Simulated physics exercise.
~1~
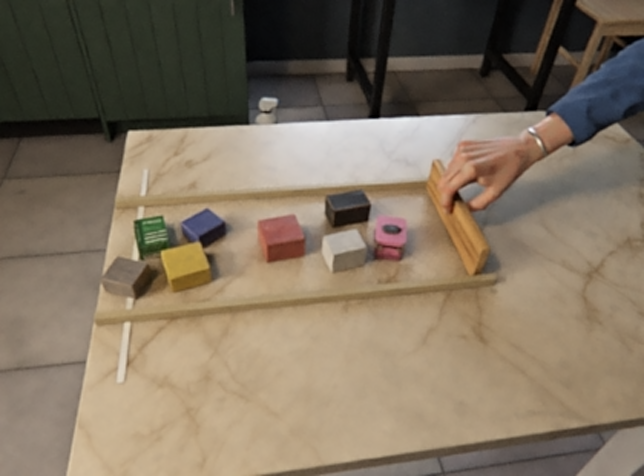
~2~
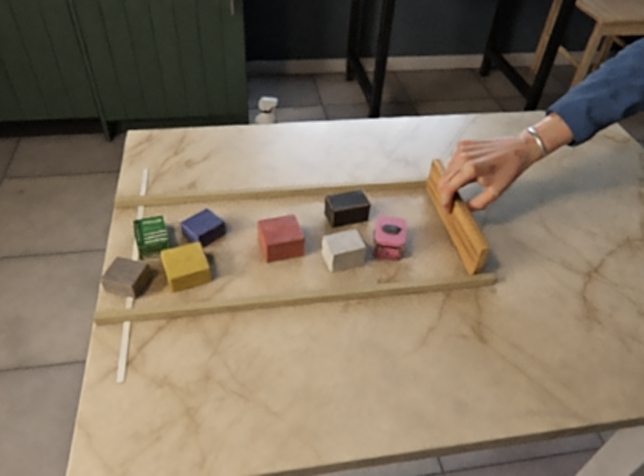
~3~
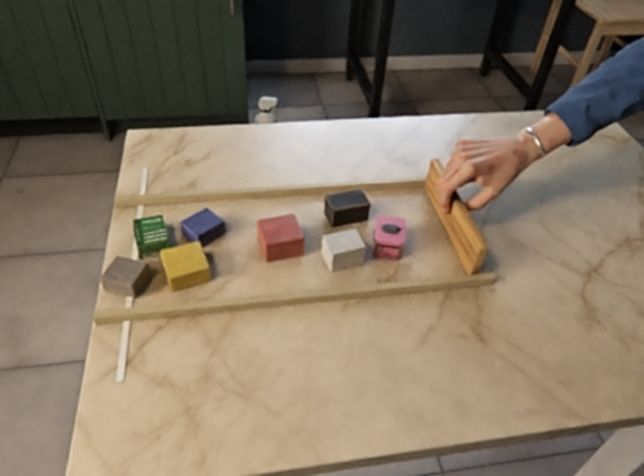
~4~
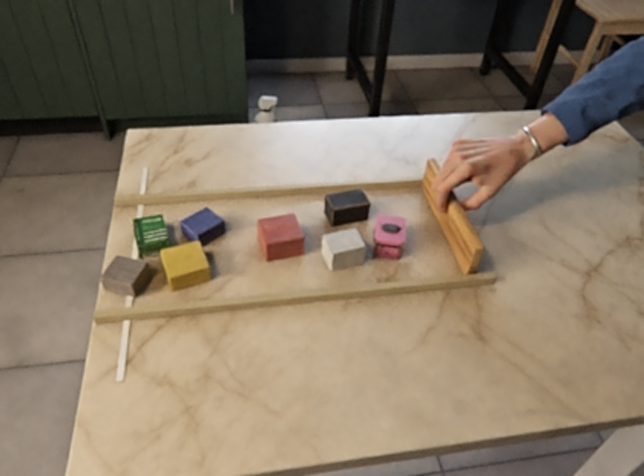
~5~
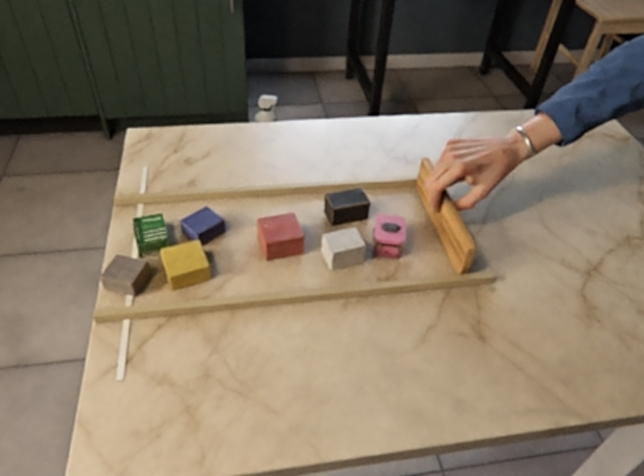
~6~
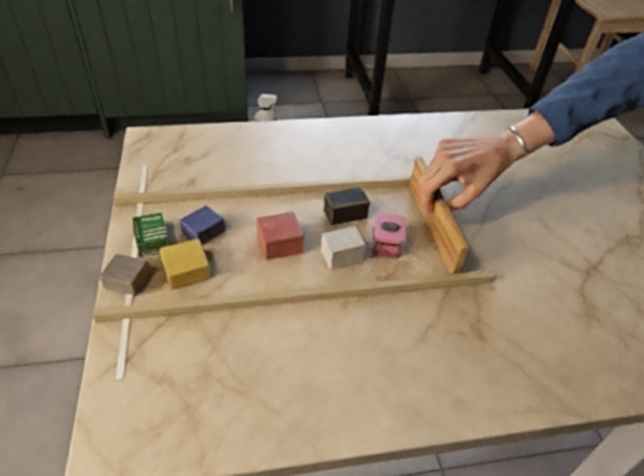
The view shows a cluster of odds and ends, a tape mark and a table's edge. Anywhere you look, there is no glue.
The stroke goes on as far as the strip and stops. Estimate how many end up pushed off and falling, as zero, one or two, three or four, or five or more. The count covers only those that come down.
Overboard: Over four.
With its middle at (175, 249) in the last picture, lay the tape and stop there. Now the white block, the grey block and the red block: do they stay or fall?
White block: Stays; grey block: Drops; red block: Stays.
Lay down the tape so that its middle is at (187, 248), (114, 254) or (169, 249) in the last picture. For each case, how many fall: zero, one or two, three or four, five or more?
Taking the tapes one after another, the count is 3 or 4, then five or more, then 3 or 4.
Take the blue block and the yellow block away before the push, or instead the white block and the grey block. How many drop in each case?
First 4, then 4.
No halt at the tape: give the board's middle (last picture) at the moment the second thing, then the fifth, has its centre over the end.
First: Around (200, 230). Next: Around (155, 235).
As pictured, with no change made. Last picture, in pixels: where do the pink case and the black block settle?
Near (114, 265) and (114, 219).
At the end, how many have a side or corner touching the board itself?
It ends up touching 2.
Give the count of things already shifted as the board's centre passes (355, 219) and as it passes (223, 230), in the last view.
The counts are 4 and 8.
A little later, none off yet; grey block at rest near (125, 274); green box at rest near (151, 234); yellow block at rest near (186, 264).
Next, none off yet; grey block at rest near (125, 274); green box at rest near (151, 234); yellow block moving near (180, 264).
Later still, one off so far; grey block dropping near (112, 437); green box shifted about its own width near (97, 237); yellow block shifted well along near (97, 270).
When it is over, the number that fall off is five or more; down, white block, red block, blue block, yellow block, green box and grey block.
